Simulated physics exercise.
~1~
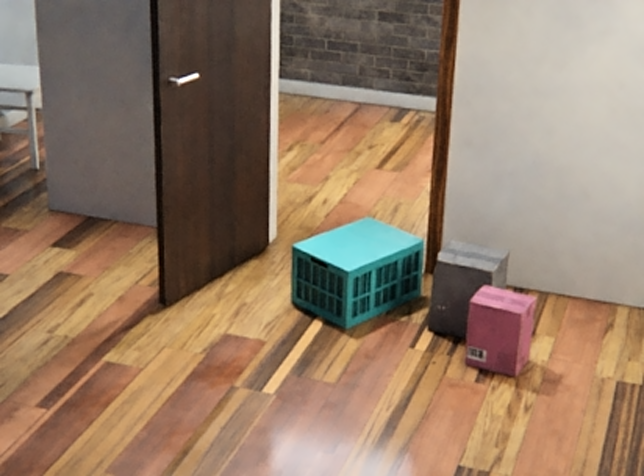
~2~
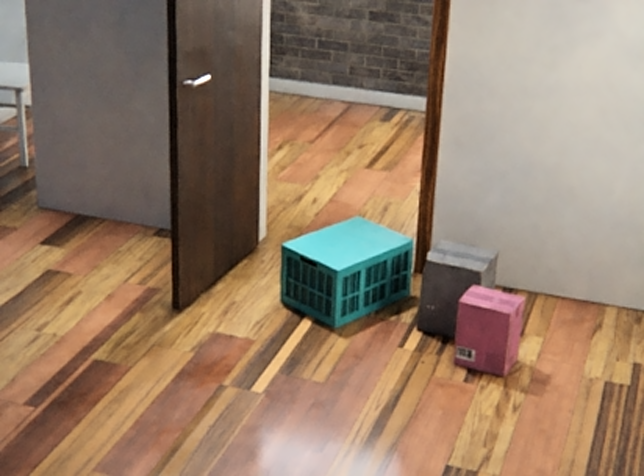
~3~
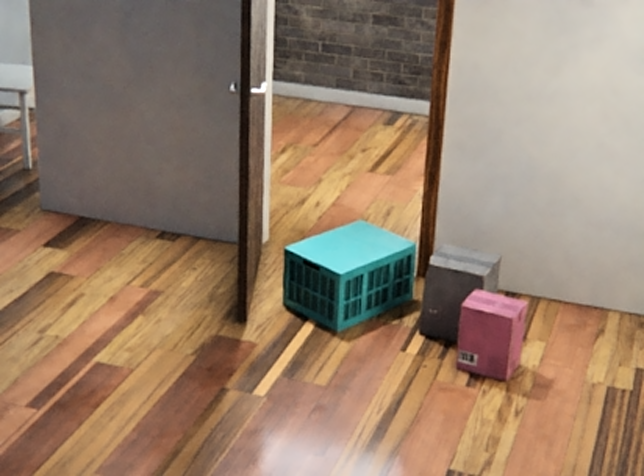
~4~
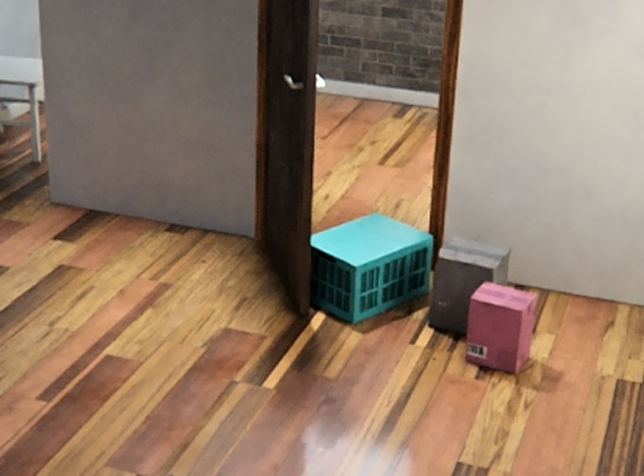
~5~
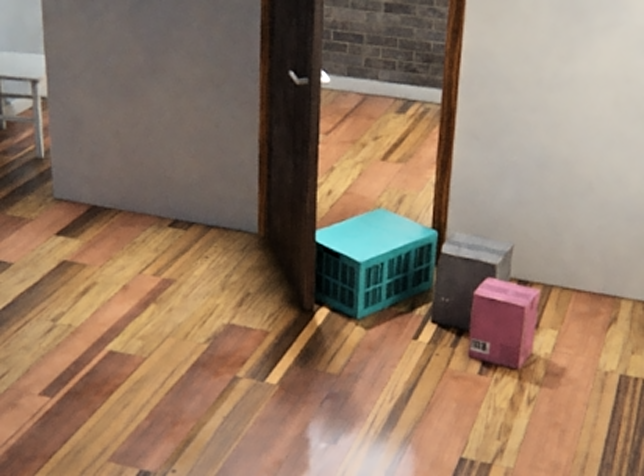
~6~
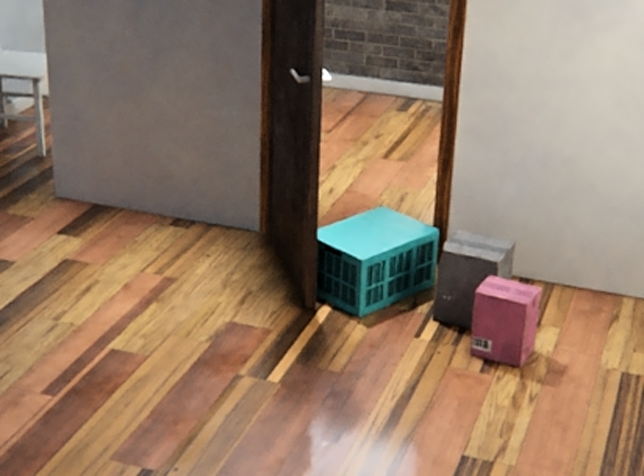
A dark door swinging partway closed and stopping against a teal crate in the doorway, beside still grey and pink boxes.
